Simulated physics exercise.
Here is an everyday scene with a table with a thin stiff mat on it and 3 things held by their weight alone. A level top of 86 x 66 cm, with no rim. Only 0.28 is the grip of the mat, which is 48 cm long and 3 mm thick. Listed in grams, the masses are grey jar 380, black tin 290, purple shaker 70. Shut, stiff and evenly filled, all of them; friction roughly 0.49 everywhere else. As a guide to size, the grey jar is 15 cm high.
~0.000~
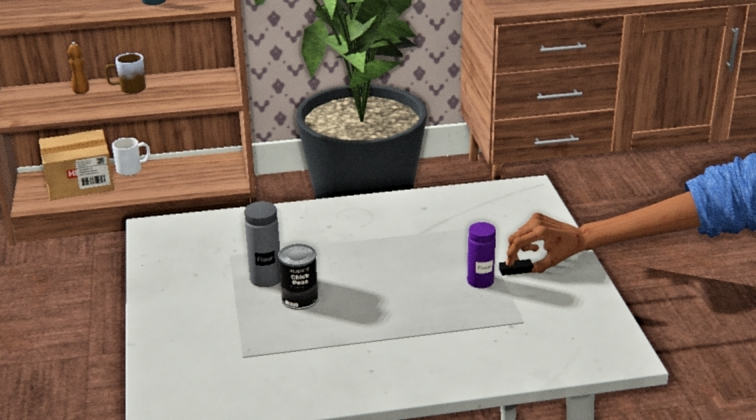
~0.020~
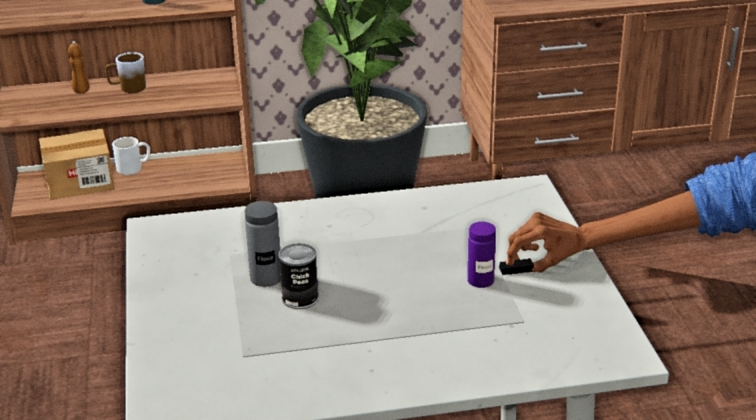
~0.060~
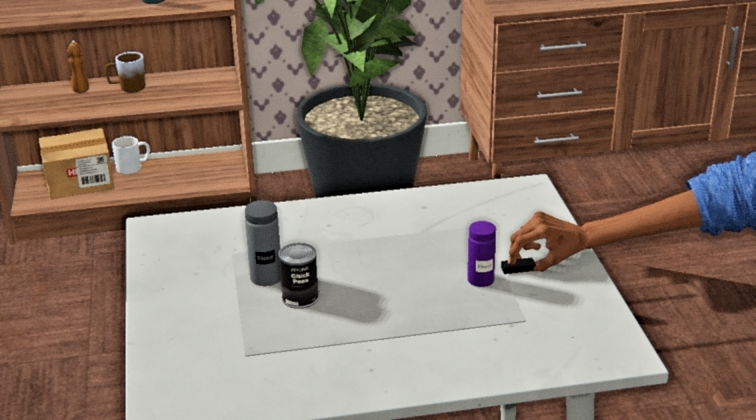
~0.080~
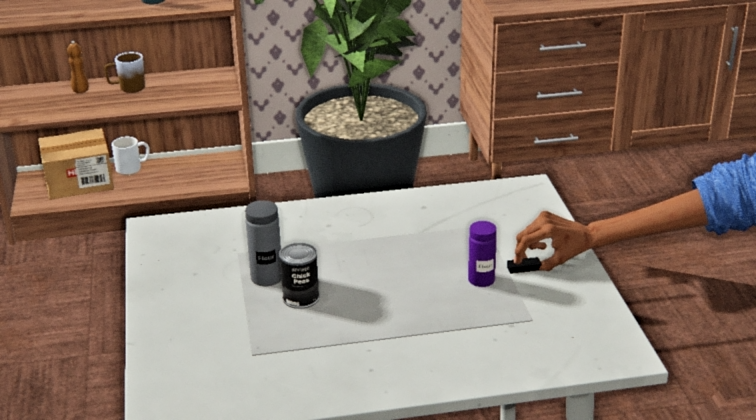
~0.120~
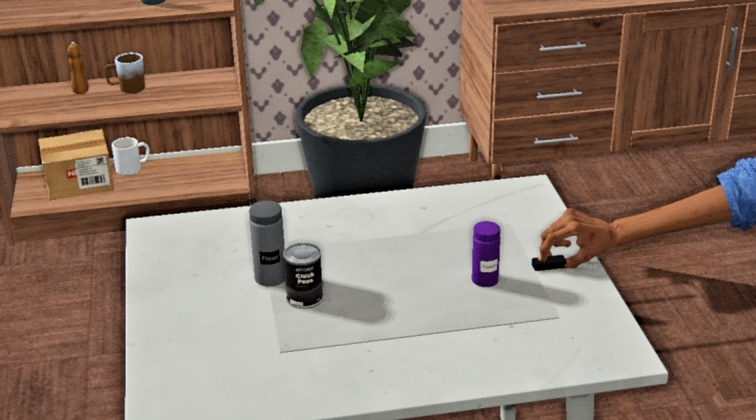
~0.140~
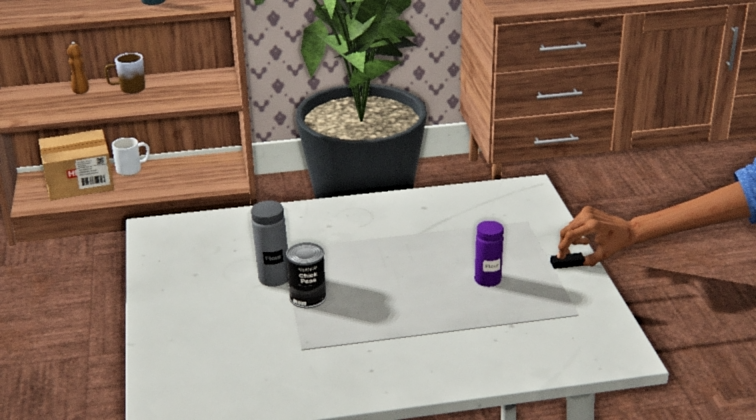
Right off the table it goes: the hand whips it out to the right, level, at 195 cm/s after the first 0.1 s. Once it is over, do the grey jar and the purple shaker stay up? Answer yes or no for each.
Grey jar: Yes, purple shaker: No.
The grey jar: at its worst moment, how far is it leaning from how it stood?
Up to 4°.
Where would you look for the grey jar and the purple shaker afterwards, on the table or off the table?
Once it settles, the grey jar keeps within bounds; as for the purple shaker, it has gone out of bounds.
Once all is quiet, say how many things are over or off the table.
1.
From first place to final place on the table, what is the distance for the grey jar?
Displacement: Approx. 2 cm.
After 0.24 s, mat out by 29 cm; purple shaker 23° off upright near (513, 249); grey jar 4° off upright near (279, 243); black tin moved 4 cm.
After 0.44 s, mat out by 68 cm; purple shaker on its side near (593, 256); grey jar moved 2 cm near (276, 244); black tin moved 3 cm.
After 0.64 s, mat out by 96 cm; purple shaker now off the table; grey jar moved 2 cm near (276, 244); black tin moved 3 cm.
After 0.84 s, mat out by 96 cm; grey jar moved 2 cm near (276, 244); black tin moved 3 cm.
In the end (1.0 s), off the table and tipped over, purple shaker; the other 2 under 6 cm from the start. At the end, from the last picture's camera, grey jar near (276, 244).
